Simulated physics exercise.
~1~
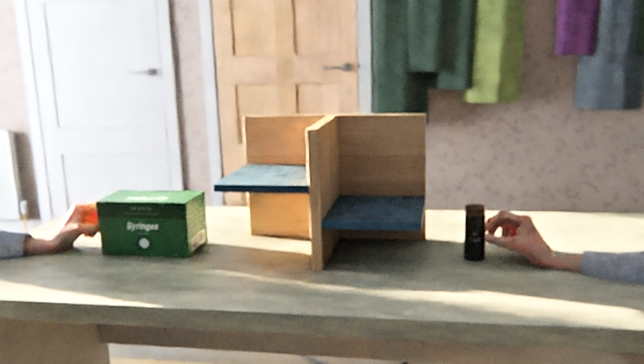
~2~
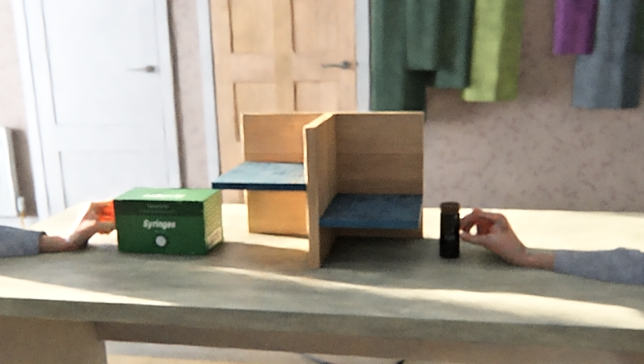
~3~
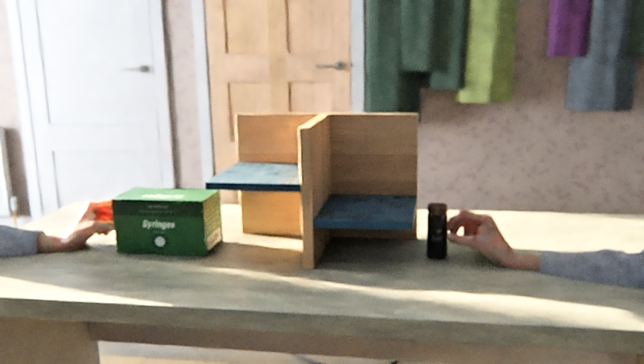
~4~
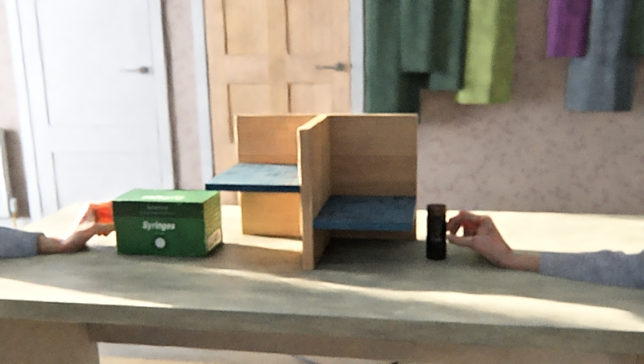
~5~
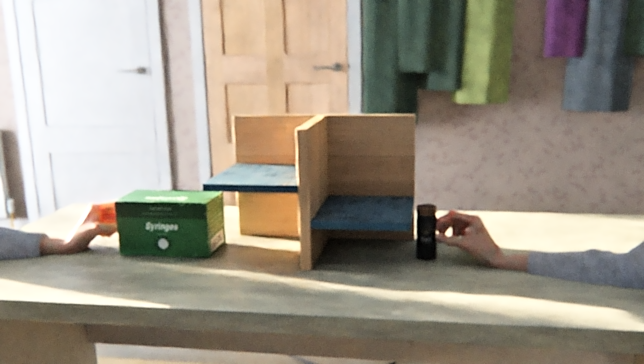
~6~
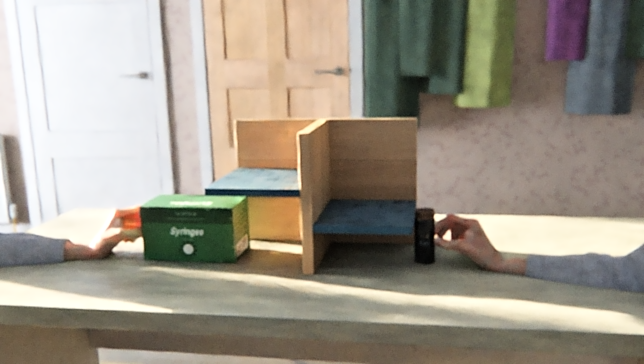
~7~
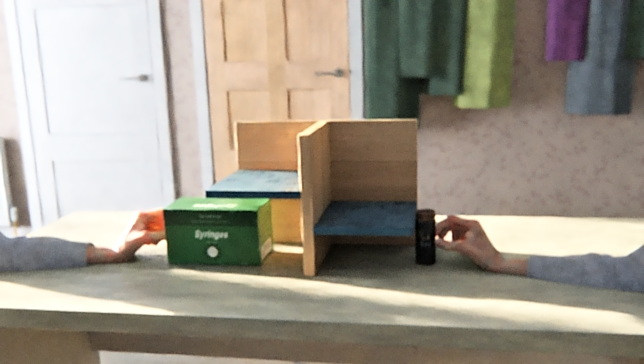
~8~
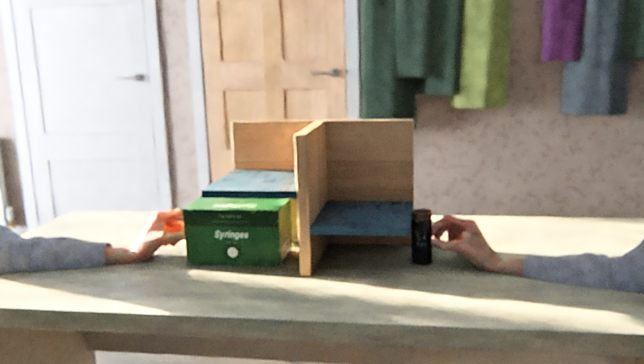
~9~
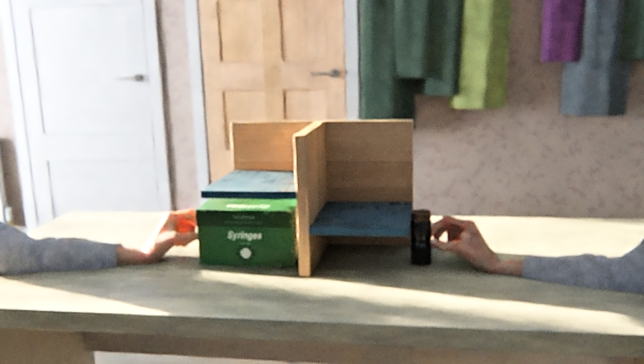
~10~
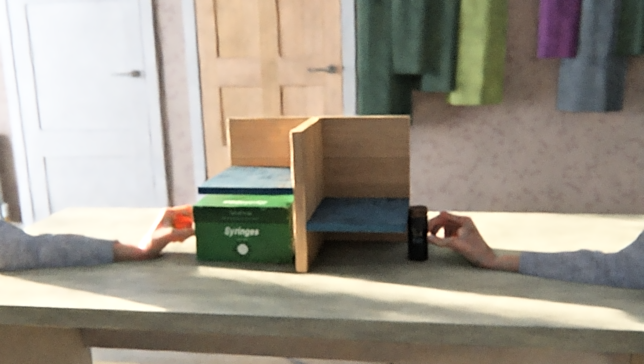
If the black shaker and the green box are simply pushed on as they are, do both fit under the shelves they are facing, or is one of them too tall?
One of them is too tall. The black shaker stands too high for the lower right shelf and stays at its edge, while the green box clears the higher left shelf and goes beneath it.
